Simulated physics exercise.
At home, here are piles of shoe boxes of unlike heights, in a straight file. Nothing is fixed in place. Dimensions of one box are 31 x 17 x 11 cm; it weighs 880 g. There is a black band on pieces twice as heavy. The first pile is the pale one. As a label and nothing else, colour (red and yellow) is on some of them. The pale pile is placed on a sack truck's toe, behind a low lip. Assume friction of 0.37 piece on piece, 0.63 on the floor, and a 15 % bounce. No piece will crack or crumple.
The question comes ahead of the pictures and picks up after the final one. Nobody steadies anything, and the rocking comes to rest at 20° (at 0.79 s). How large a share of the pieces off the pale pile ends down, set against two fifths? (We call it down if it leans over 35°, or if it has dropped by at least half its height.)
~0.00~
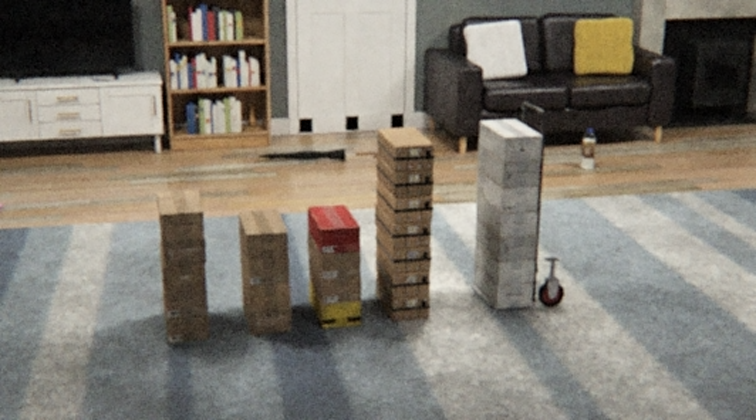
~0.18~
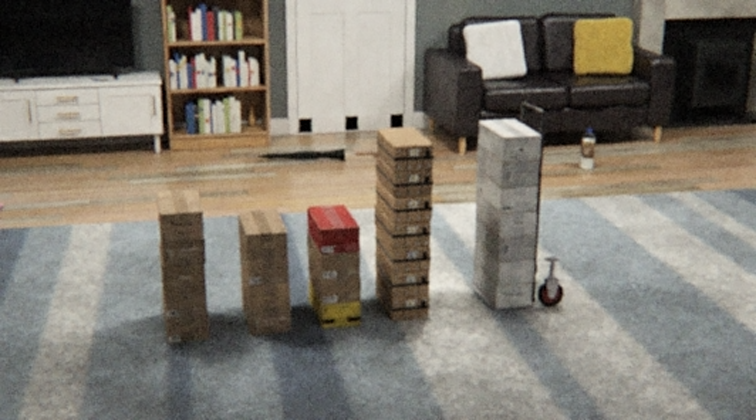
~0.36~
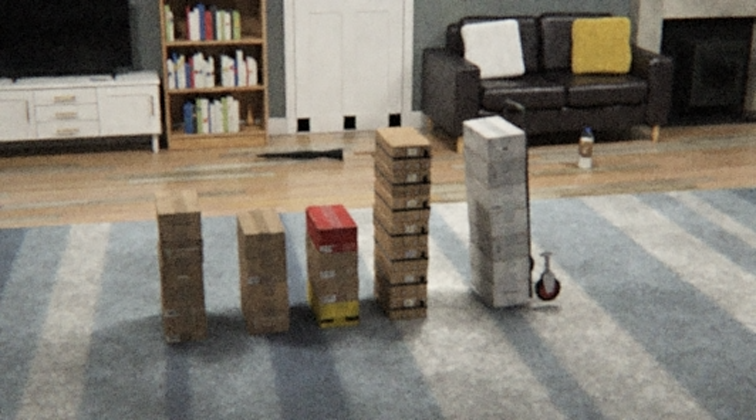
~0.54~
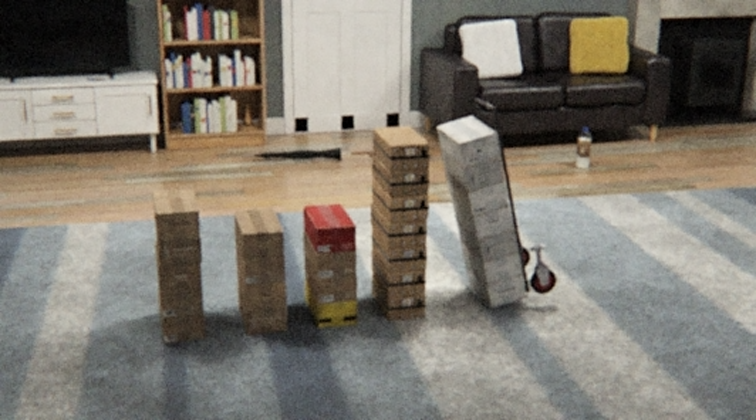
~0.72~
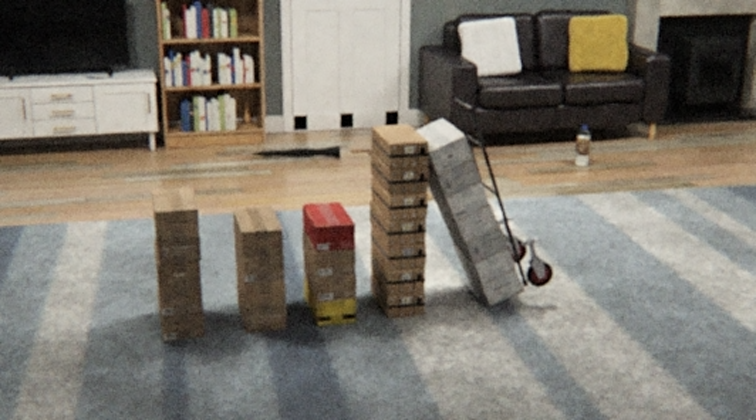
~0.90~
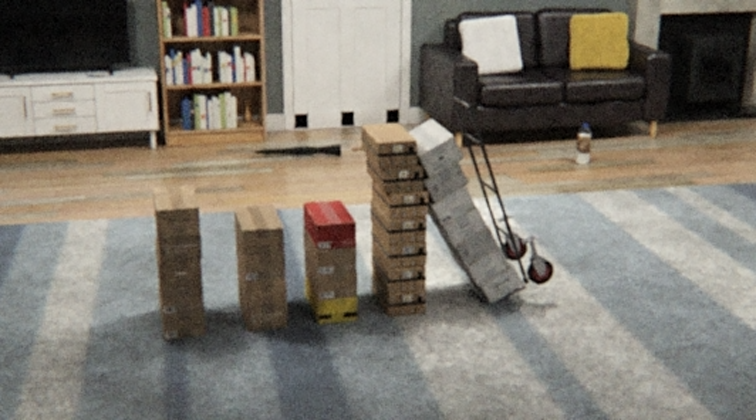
The share is below two fifths.
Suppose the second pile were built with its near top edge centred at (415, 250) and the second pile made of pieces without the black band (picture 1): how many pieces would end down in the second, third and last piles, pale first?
Pile by pile that makes second 0, third 0, last 0.
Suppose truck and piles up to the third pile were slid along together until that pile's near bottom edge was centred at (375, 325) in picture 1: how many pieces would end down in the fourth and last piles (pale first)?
Counts down: Fourth 0; last 0.
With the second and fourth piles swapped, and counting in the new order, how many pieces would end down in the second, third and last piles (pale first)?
Down tally in the new order: Second = 0, third = 0, last = 0.
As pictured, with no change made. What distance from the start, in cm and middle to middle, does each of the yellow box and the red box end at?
So yellow shifts 0 cm, while red shifts 0 cm.
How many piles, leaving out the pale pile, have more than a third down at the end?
Tally: 0.
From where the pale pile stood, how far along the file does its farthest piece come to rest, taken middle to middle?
Distance: Near 35 cm.
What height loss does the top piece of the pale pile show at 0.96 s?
Some 5 cm lower.
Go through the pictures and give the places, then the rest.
In the first picture (we follow the side turned to the camera), truck frame (542, 153) 0° forward; red box (341, 241); yellow box (342, 315); no other piece has moved.
The second picture shows truck frame (541, 153) 0° forward; red box (340, 241).
The third picture shows truck frame (526, 150) 5° forward, top of the pale pile leaning 5°; red box (339, 240); no other piece has moved.
The fourth picture shows truck frame (502, 148) 13° forward, top of the pale pile leaning 13°; red box (337, 240); no other piece has moved.
The fifth picture shows truck frame (483, 147) 19° forward, top of the pale pile leaning 23°; red box (336, 238); no other piece has moved.
The sixth picture shows truck frame (482, 146) 20° forward, top of the pale pile leaning 28°; red box (337, 236); yellow box (338, 311); 2 stirred so far.
Around 0.96 s, 0 of the pale pile down; none of the 20 other boxes down, 2 disturbed.
Finally (1.8 s), 0 of the pale pile down; none of the 20 other boxes down, 2 disturbed; red box unmoved; yellow box unmoved. That is 0 per cent. Seen by the last camera, middles, red box near (329, 224), yellow box near (331, 296).
